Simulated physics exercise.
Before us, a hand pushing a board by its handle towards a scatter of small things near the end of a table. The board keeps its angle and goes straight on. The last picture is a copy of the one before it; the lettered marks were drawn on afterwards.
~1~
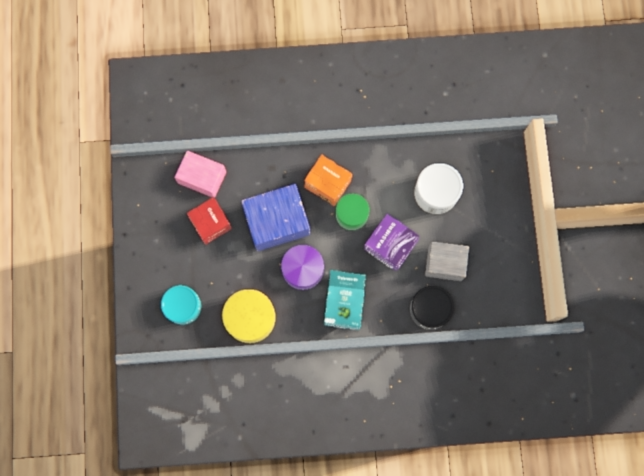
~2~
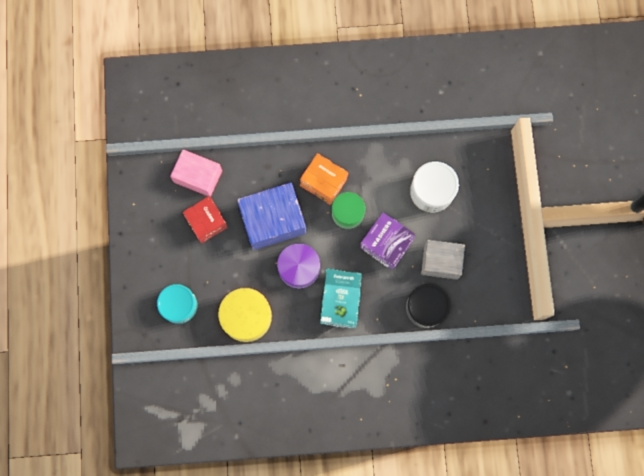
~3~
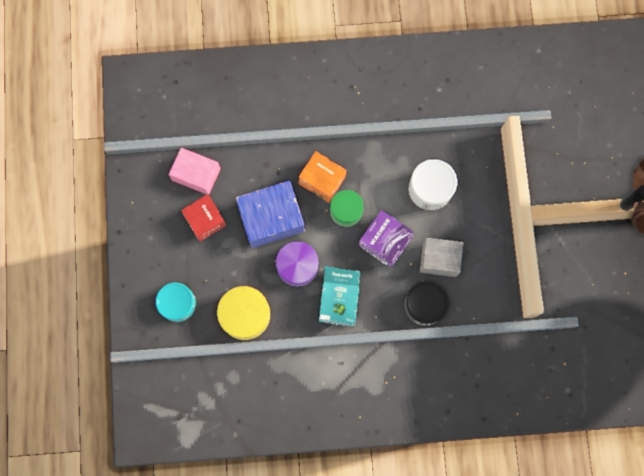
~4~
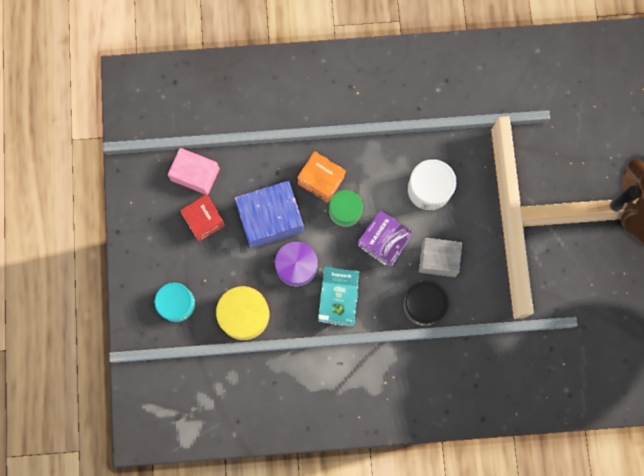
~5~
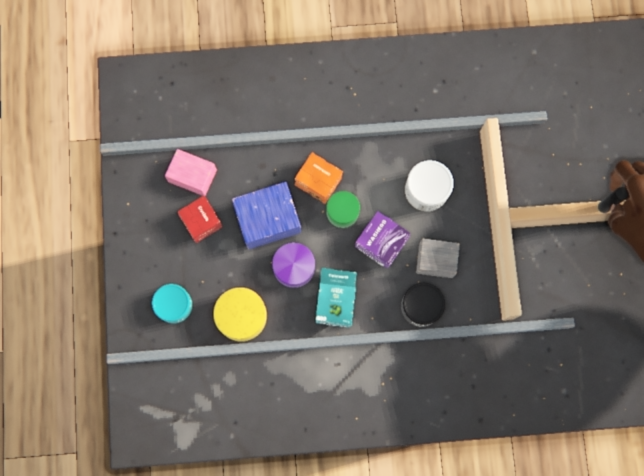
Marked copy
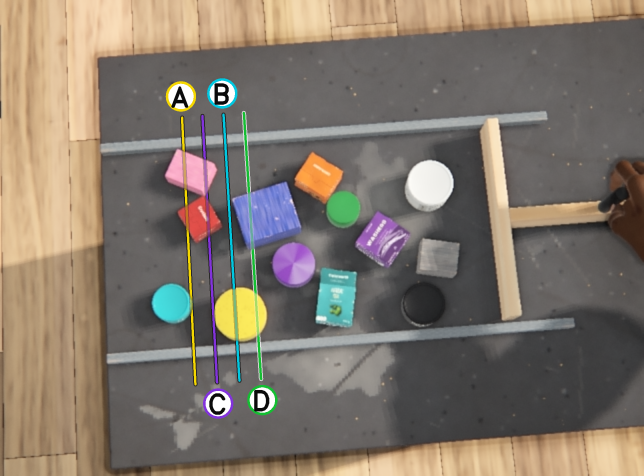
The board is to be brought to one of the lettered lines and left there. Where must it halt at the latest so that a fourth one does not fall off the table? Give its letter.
C is the last line within the limit.
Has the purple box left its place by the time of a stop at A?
Yes.
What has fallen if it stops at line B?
The red box.
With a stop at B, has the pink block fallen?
No.
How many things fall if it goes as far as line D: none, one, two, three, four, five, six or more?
In all, none.
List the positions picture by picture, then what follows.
The first frame shows yellow pot (249, 317); white tub (438, 189); blue block (276, 218).
The second frame shows board (537, 214); grey block (443, 260).
The third frame shows board (526, 212); black tub (426, 304).
The fourth frame shows board (516, 213); turquoise jar (175, 303).
The fifth frame shows board (504, 215); turquoise packet (336, 298); green pot (343, 209); orange box (318, 179).
On the marked copy, A at (189, 247); B at (231, 244); C at (210, 245); D at (252, 242).
Following C. Soon after the start, board (398, 223); black tub (377, 311); orange box (314, 178).
Later, board (293, 231); red box (142, 217); turquoise jar (151, 300).
In the end, board (210, 237); red box over the edge; turquoise jar (104, 283); one fallen.
As for the rest, A drops four; B is within the limit but short; D is within the limit but short.
